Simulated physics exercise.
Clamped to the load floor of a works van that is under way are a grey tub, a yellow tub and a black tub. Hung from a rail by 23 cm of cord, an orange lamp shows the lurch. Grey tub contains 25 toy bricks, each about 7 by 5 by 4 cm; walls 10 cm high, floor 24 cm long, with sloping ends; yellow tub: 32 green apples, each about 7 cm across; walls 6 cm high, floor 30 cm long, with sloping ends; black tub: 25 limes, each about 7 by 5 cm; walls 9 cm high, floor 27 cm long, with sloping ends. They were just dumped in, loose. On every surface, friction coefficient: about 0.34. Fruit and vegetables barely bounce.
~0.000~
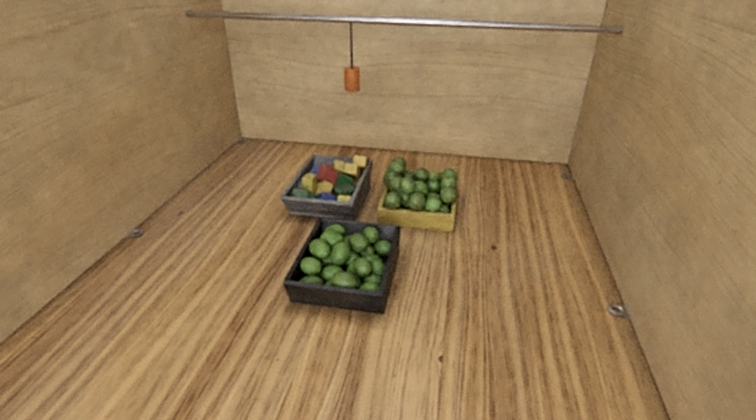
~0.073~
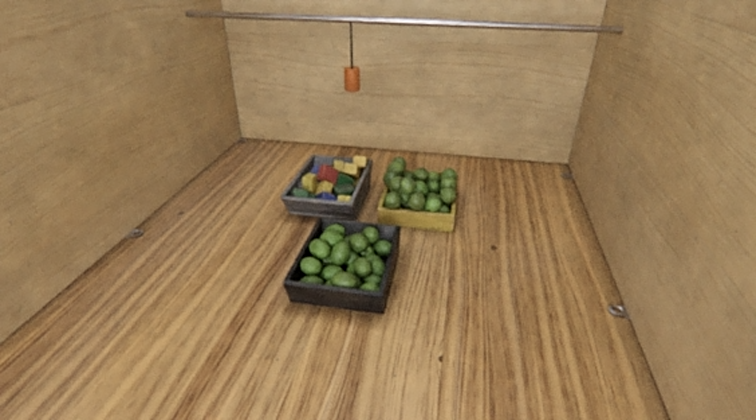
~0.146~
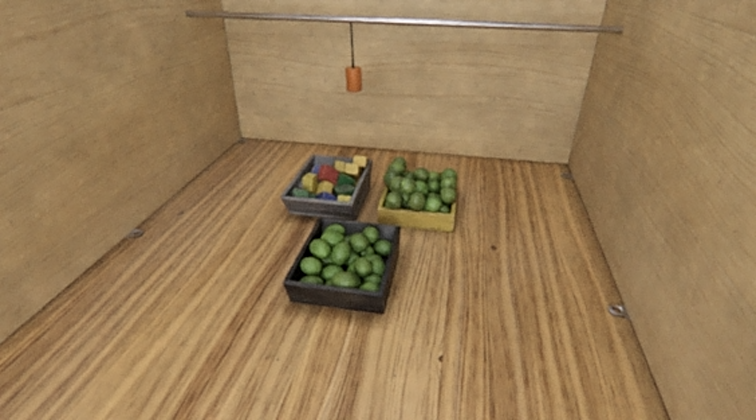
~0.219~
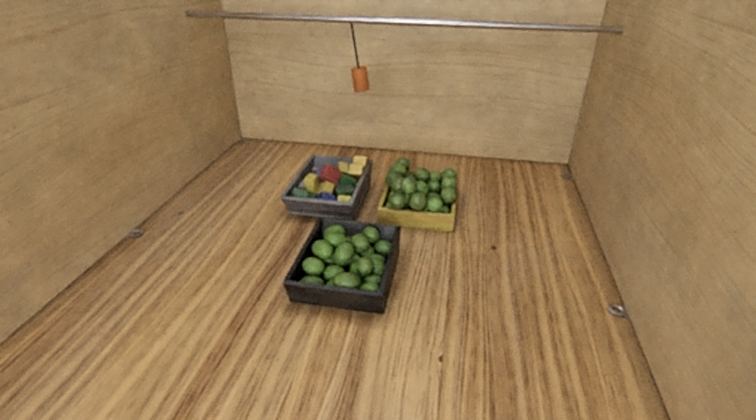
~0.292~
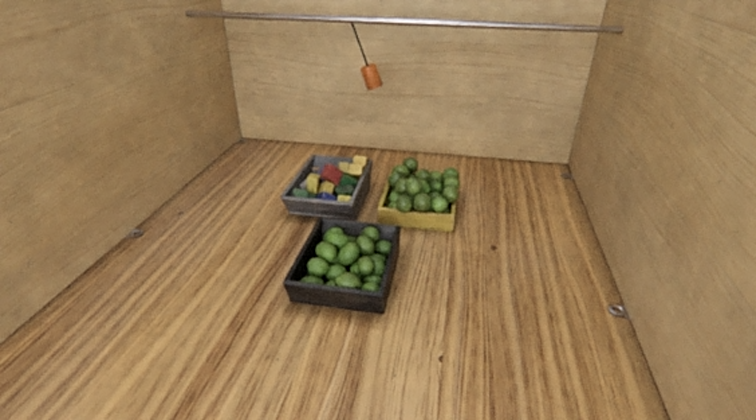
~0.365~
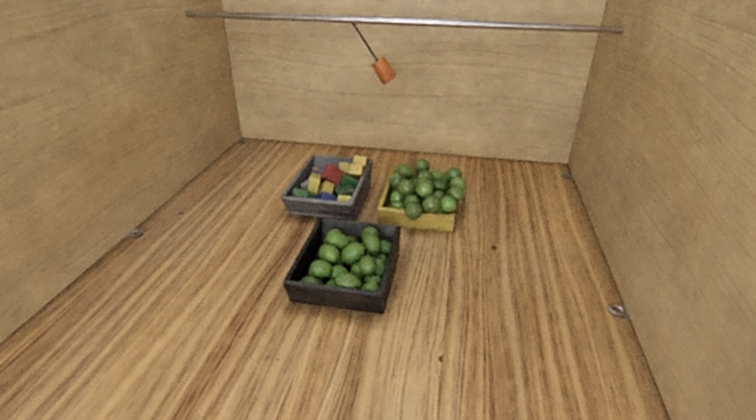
The clip shows grey, yellow and black tubs on a wooden floor, holding coloured blocks and green fruit. An orange lamp hangs nearly still, then swings right as the fruit shifts rightward, most noticeably in the yellow tub.
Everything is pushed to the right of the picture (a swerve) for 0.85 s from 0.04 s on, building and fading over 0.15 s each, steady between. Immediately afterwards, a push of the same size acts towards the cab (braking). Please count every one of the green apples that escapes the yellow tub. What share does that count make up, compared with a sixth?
One in six is exceeded.
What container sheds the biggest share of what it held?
The yellow tub.
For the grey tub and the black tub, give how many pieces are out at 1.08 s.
Estimate at that time - grey tub 0, black tub 0, give or take.
After 0.68 s, grey tub 25 in, 0 out, yellow tub 23 in, 9 out and black tub 25 in, 0 out.
After 1.08 s, grey tub 25 in, 0 out, yellow tub 21 in, 11 out and black tub 25 in, 0 out.
After 1.63 s, grey tub 25 in, 0 out, yellow tub 19 in, 13 out and black tub 25 in, 0 out.
Final count (at 2.34 s), grey tub 25 in, 0 out, yellow tub 18 in, 14 out and black tub 25 in, 0 out. Asked share, 14 of 32, 44 per cent.
